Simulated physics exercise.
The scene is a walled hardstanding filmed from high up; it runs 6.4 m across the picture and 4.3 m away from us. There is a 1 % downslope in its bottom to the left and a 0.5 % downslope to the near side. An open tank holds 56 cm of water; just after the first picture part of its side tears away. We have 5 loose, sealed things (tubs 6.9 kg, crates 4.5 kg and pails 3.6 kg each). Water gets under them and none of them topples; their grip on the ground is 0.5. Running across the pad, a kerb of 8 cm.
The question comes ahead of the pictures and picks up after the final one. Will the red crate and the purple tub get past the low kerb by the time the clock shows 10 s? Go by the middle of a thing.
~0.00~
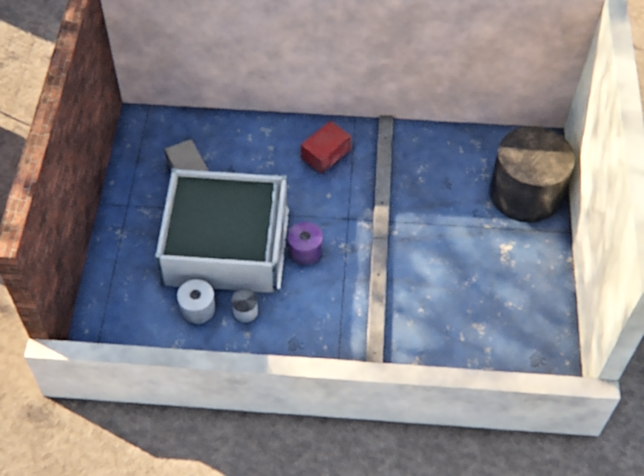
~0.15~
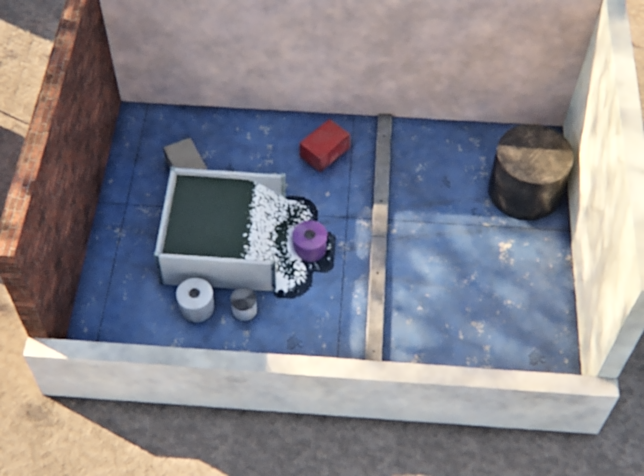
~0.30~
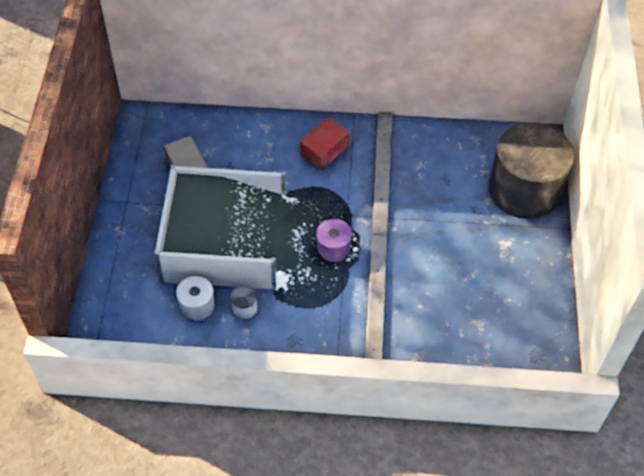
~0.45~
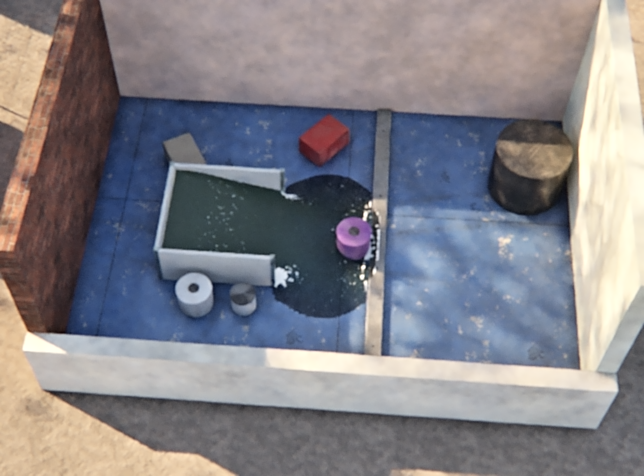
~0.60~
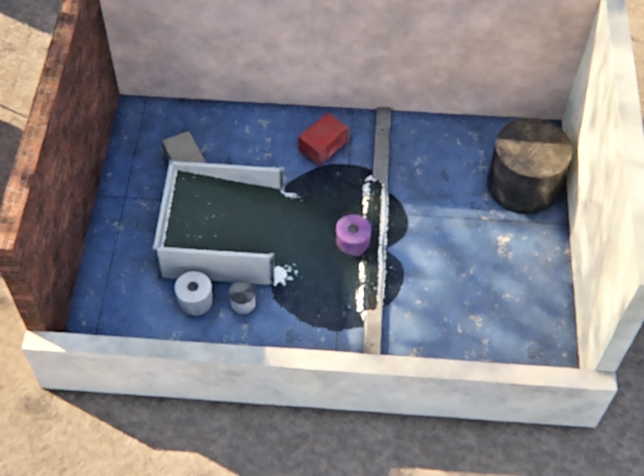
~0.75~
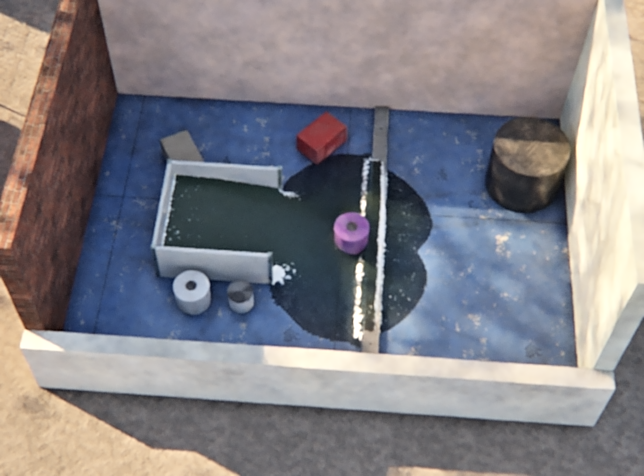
Note: Red crate is not over, purple tub is over.
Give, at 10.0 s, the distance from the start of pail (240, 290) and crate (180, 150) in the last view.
In turn: 0 cm, 80 cm.
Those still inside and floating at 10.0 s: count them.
That would be 3 of them.
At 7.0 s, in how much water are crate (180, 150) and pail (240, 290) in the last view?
2 and 3 cm.
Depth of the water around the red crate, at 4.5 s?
I'd put it at about 2 cm.
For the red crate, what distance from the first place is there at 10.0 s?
About 200 cm.
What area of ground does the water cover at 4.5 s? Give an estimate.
Somewhere around 22 m2, roughly.
After 2.0 s the red crate is near (322, 131), 0.0 m from its start, aground; the purple tub is near (432, 247), 1.7 m from its start, aground; 1 of 5 are over the mark; 0 afloat.
After 4.5 s the red crate is near (264, 136), 0.8 m from its start, aground; the purple tub is near (457, 234), 2.0 m from its start, afloat; 1 of 5 are over the mark; 1 afloat.
After 7.0 s the red crate is near (209, 157), 1.6 m from its start, afloat; the purple tub is near (413, 208), 1.5 m from its start, afloat; 1 of 5 are over the mark; 2 afloat.
After 10.0 s the red crate is near (199, 163), 1.8 m from its start, afloat; the purple tub is near (441, 208), 1.9 m from its start, afloat; 1 of 5 are over the mark; 3 afloat.
